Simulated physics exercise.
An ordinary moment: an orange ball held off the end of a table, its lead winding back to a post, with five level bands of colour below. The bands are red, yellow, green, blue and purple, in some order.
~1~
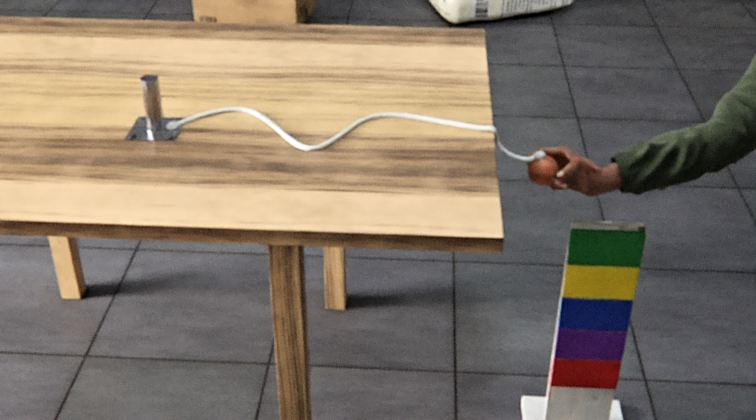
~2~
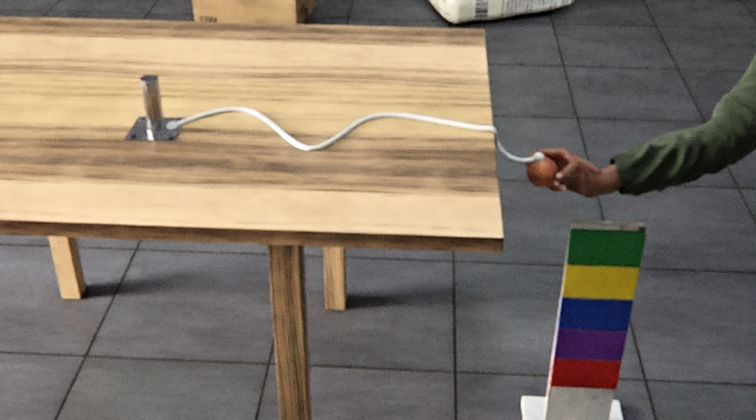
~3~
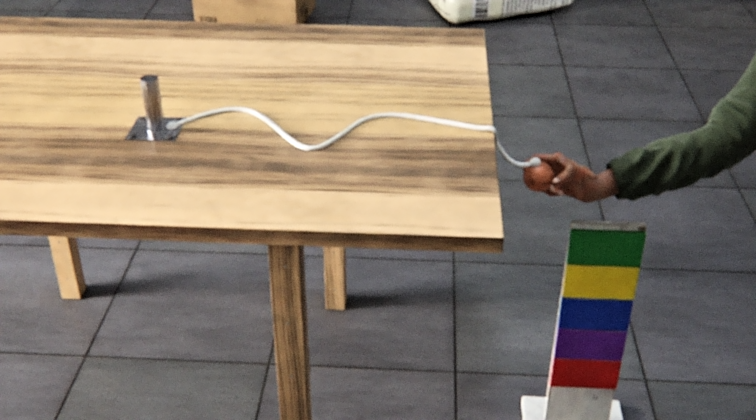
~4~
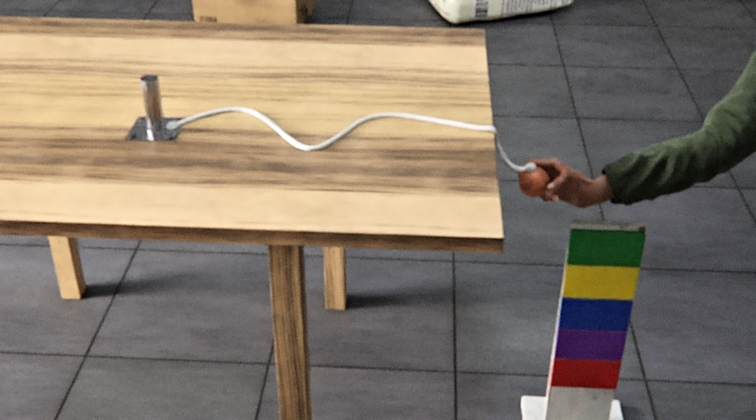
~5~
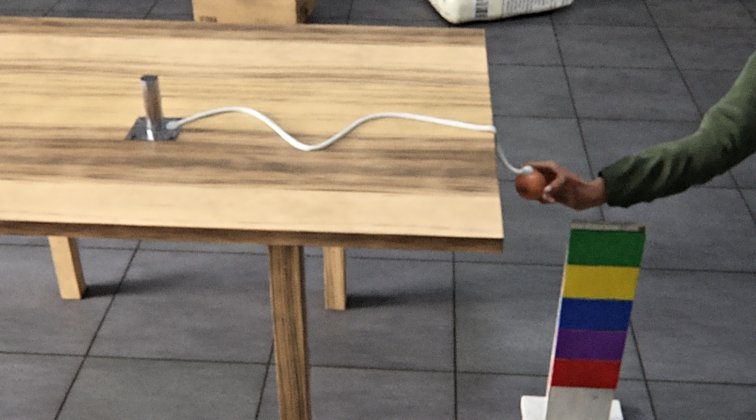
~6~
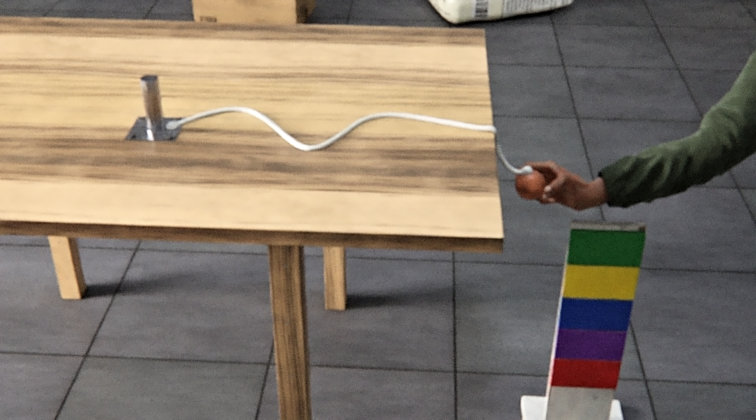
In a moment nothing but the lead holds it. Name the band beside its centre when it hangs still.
At yellow.
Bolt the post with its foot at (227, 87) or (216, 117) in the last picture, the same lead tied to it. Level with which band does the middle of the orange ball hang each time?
One after the other, blue; blue.
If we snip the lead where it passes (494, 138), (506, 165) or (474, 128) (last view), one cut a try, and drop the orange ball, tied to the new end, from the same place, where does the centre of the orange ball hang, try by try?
Near (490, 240), (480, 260) and (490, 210).
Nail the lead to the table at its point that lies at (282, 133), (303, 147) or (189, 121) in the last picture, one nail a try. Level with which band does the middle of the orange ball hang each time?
One after the other, green; green; yellow.
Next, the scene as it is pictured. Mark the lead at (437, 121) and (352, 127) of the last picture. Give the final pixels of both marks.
About (494, 167), and the other about (427, 136).
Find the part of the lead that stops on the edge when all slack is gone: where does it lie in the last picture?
At (411, 117), roughly.
Soon after, ball near (501, 271); level with yellow.
Then, ball near (464, 282); level with yellow.
At rest, ball near (489, 281); level with yellow. Its centre hangs level with the yellow band.
